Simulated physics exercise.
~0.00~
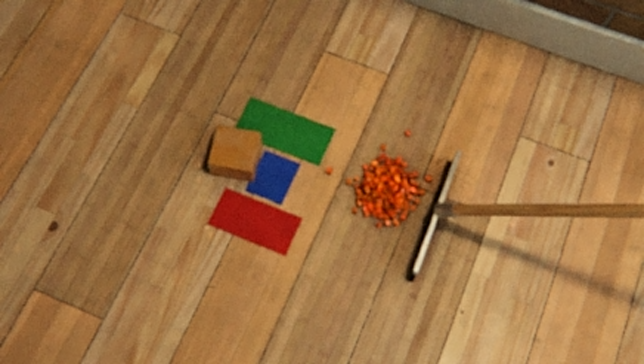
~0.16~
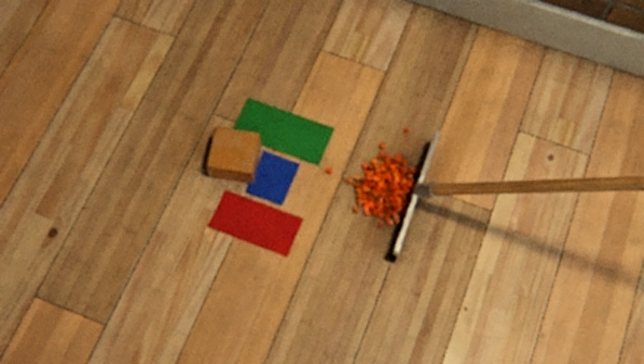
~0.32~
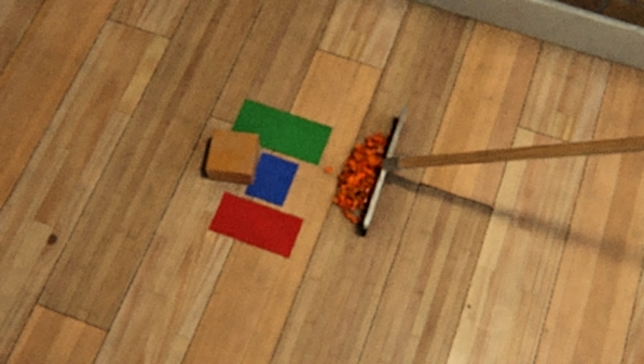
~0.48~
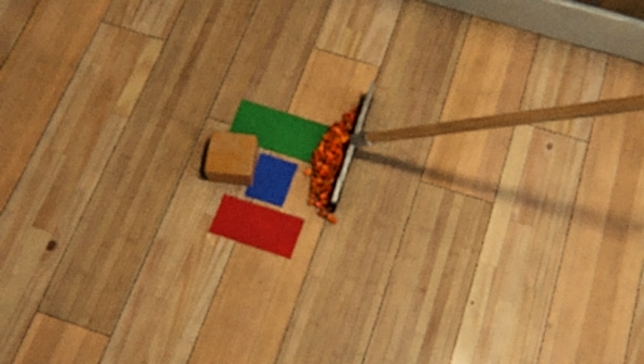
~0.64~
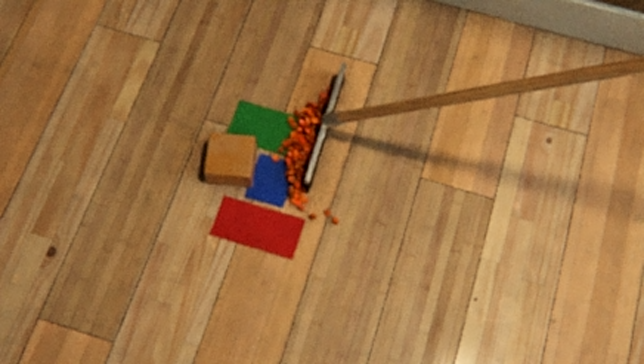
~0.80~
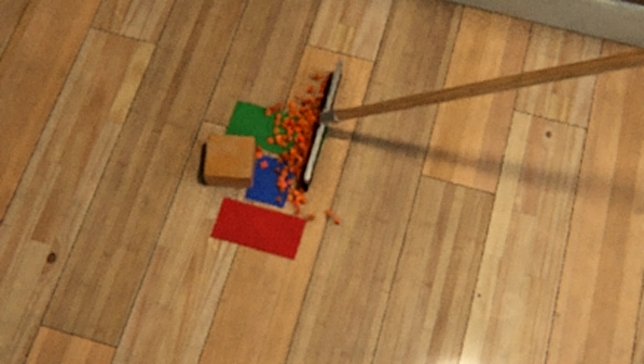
A long-handled squeegee pushed a pile of small orange carrot pieces left across a wooden floor toward a fixed brown block and three coloured mats, then stopped, leaving the pieces spread over part of the green mat, the blue mat's edge and bare floor.
